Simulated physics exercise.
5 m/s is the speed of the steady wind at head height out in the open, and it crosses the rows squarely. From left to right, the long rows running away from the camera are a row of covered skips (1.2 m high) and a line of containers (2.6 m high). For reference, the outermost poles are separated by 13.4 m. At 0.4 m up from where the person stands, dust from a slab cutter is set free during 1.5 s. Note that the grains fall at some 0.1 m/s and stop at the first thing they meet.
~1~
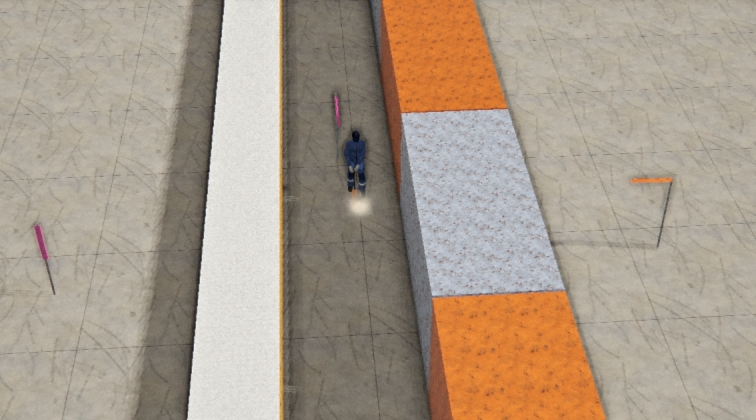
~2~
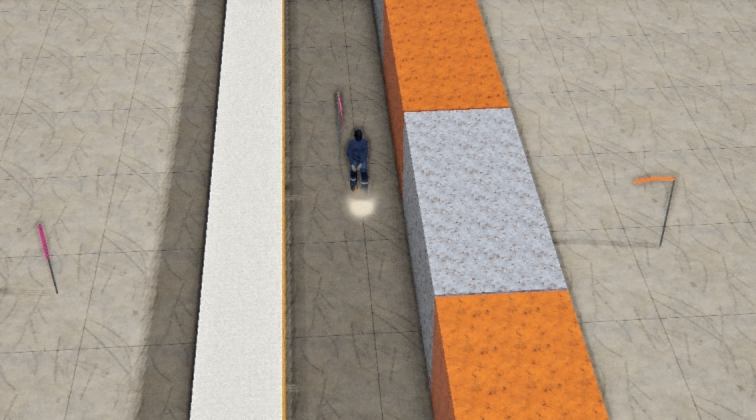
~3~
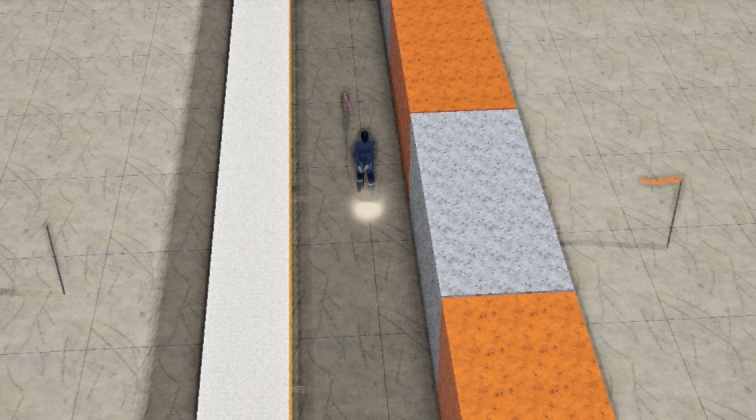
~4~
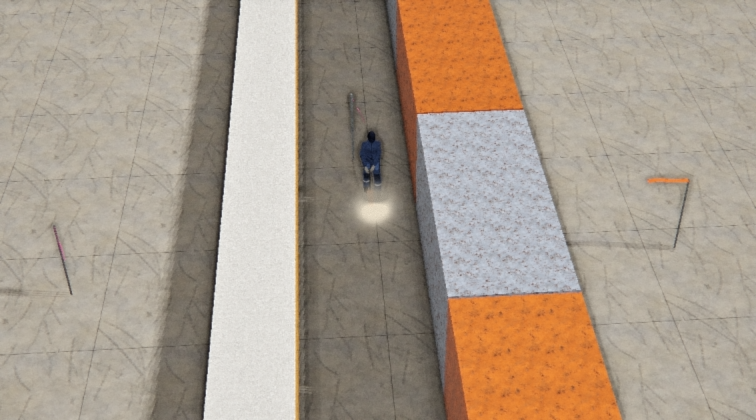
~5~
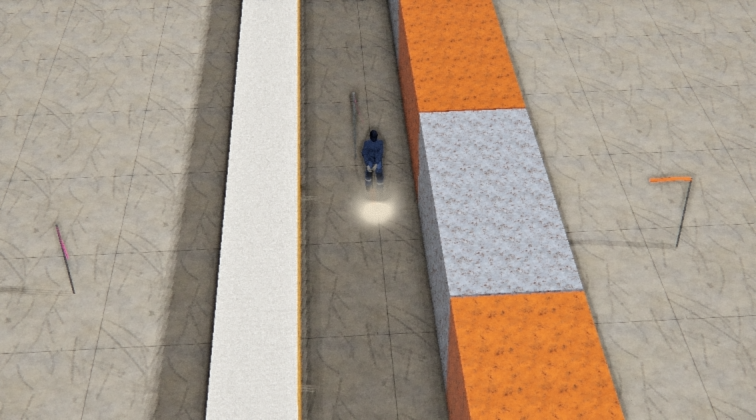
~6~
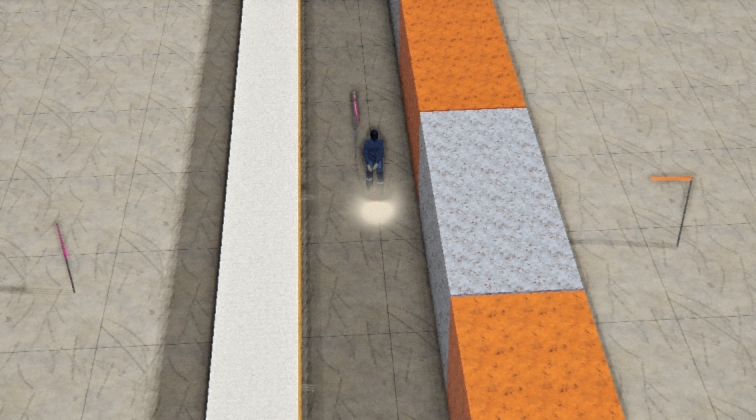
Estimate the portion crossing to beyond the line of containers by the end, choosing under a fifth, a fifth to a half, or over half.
My estimate is under a fifth.
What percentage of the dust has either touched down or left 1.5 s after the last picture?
That comes to near 15 %.
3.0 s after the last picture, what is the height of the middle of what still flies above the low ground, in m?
I'd put it close to 0.4 metres up.
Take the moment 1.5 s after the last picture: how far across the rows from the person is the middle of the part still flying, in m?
The distance is close to 0.0 m.
Then, 1.5 s after the last picture, 0 % is beyond the line of containers; 14 % has touched down or left; the middle of what still flies is 0.3 m above the low ground, near (375, 204).
Then, 3.0 s after the last picture, 0 % is beyond the line of containers; 37 % has touched down or left; the middle of what still flies is 0.5 m above the low ground, near (375, 198).
Then, 6.9 s after the last picture, 0 % is beyond the line of containers; 64 % has touched down or left; the middle of what still flies is 1.0 m above the low ground, near (361, 182).
Then, 19.0 s after the last picture, 0 % is beyond the line of containers; 90 % has touched down or left.
Then, 44.0 s after the last picture, 0 % is beyond the line of containers; 99 % has touched down or left.
